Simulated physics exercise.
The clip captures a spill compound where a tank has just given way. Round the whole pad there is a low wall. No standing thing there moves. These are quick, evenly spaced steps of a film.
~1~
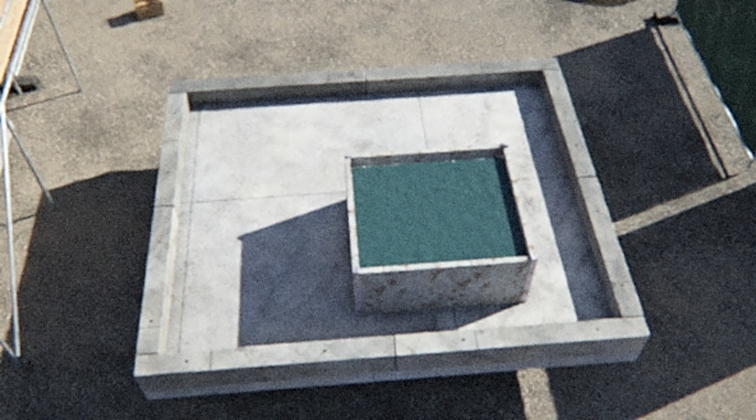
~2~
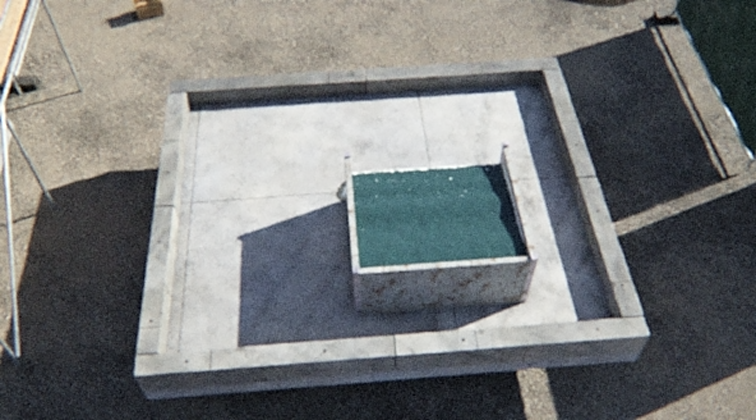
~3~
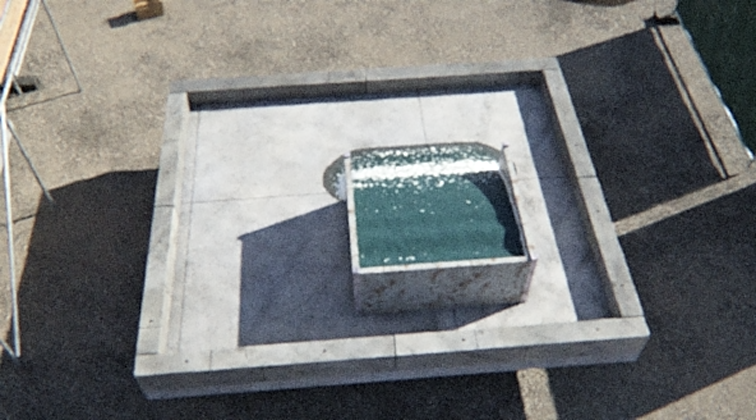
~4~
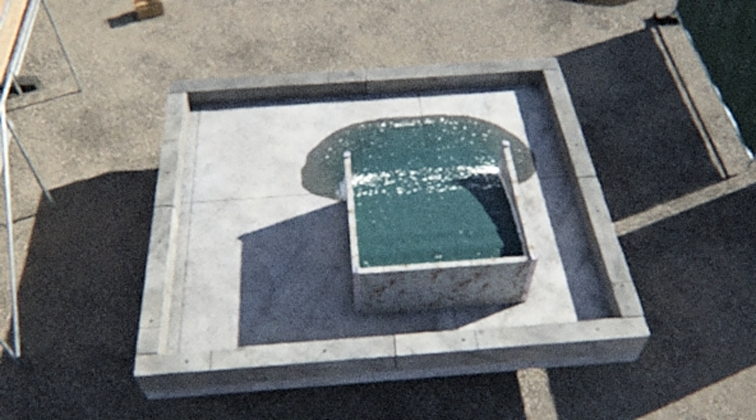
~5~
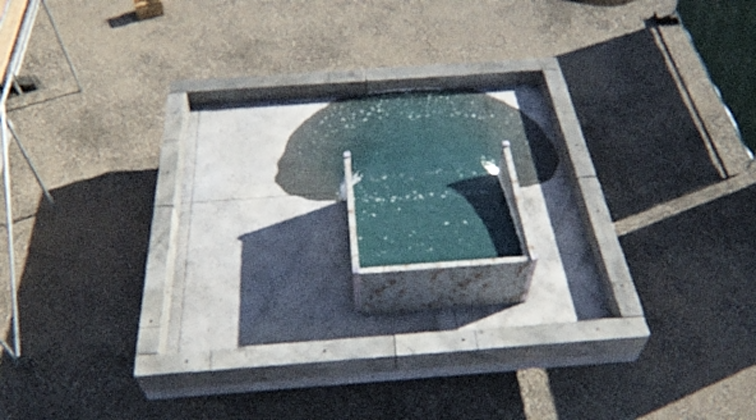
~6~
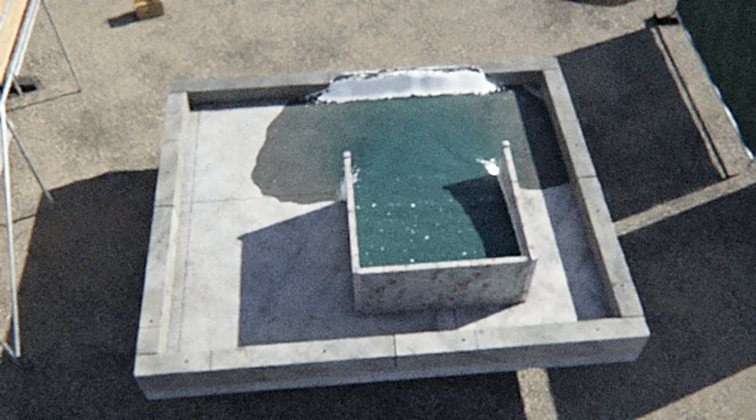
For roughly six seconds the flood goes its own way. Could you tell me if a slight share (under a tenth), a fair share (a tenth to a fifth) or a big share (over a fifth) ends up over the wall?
Over those seconds the loss gets to a tenth, yet not past a fifth.
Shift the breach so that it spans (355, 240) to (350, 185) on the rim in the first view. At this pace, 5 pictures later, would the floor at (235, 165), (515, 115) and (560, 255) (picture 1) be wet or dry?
Taking them as listed, I'd say drenched, unwetted and unwetted.
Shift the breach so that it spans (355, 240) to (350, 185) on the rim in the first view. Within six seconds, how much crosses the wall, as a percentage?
Close to 4 per cent, I reckon.
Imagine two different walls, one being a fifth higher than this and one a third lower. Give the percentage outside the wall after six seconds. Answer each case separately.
8 % and 32 %.
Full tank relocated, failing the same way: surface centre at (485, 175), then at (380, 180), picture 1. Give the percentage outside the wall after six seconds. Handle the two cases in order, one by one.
First case around 18 percent, second around 16 percent.
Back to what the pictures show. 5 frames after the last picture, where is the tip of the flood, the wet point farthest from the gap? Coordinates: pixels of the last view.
(191, 111).
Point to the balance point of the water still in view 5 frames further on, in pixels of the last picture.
That comes out near (415, 174).
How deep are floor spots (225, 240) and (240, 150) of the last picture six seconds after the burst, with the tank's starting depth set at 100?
The first spot is at about 10 percent, the second at about 14 percent.
A moment on, water covers 35 % of the floor; the low wall has let 0 % over.
Next, water covers 40 % of the floor; the low wall has let 3 % over.
Then, water covers 50 % of the floor; the low wall has let 12 % over.
Later, water covers 80 % of the floor; the low wall has let 14 % over.
In the end, water covers 80 % of the floor; the low wall has let 14 % over.
